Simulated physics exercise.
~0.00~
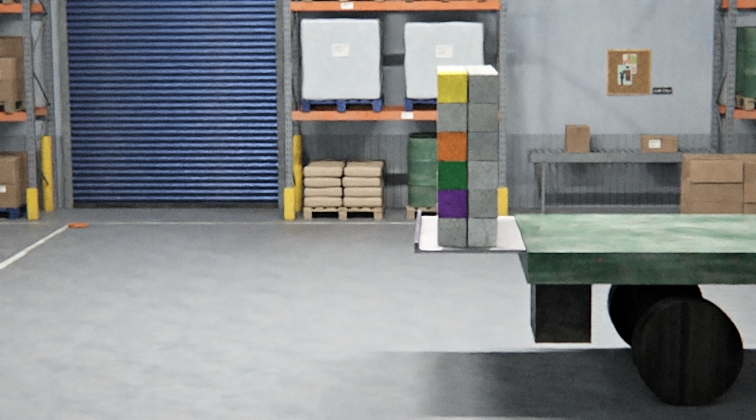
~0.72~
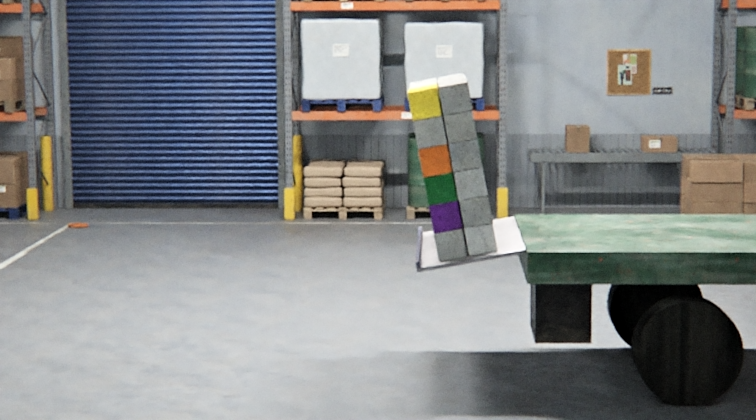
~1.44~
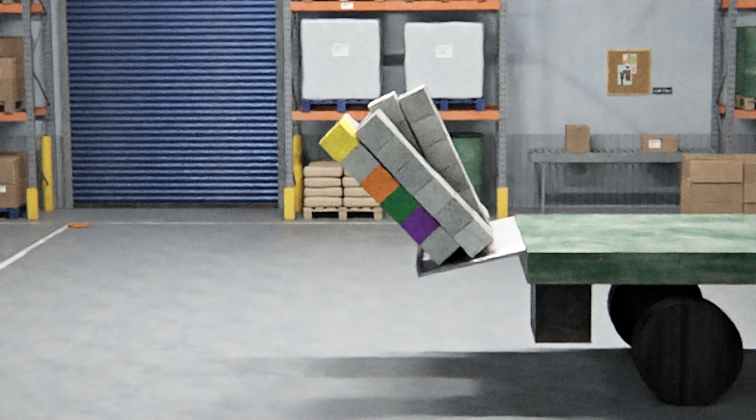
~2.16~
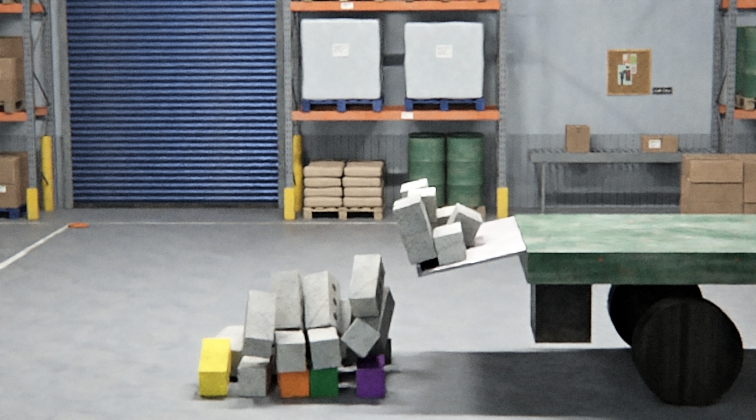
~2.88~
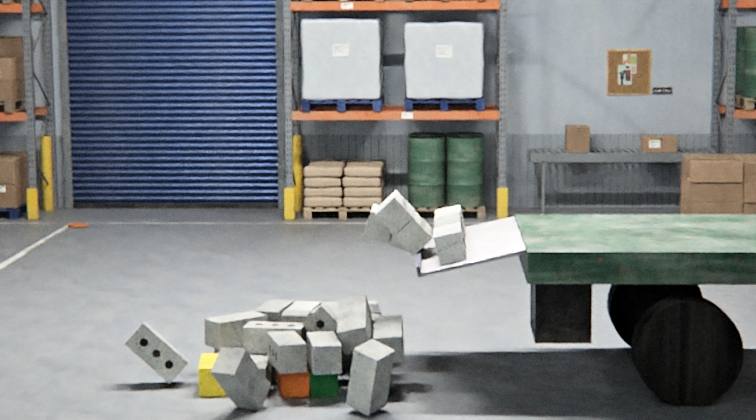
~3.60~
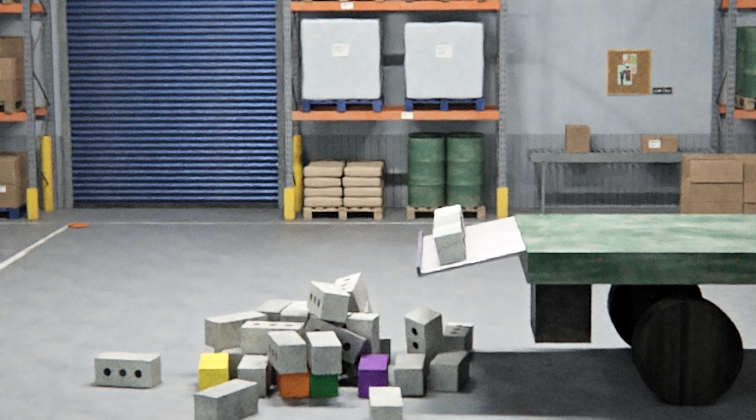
At first, a tall stack of concrete blocks, some coloured yellow, orange, green and purple, stands upright on a flap at the end of a green flat-bed in a warehouse. The flap tips down to the left, and the stack leans with it. The coloured column then topples left over the edge, with grey blocks following behind. Many blocks land in a heap on the floor, while a few stay on the sloping flap. More grey blocks slide off and tumble around the pile. Finally, the coloured blocks, purple included, lie on the floor among grey ones, with a small group still on the tilted flap.
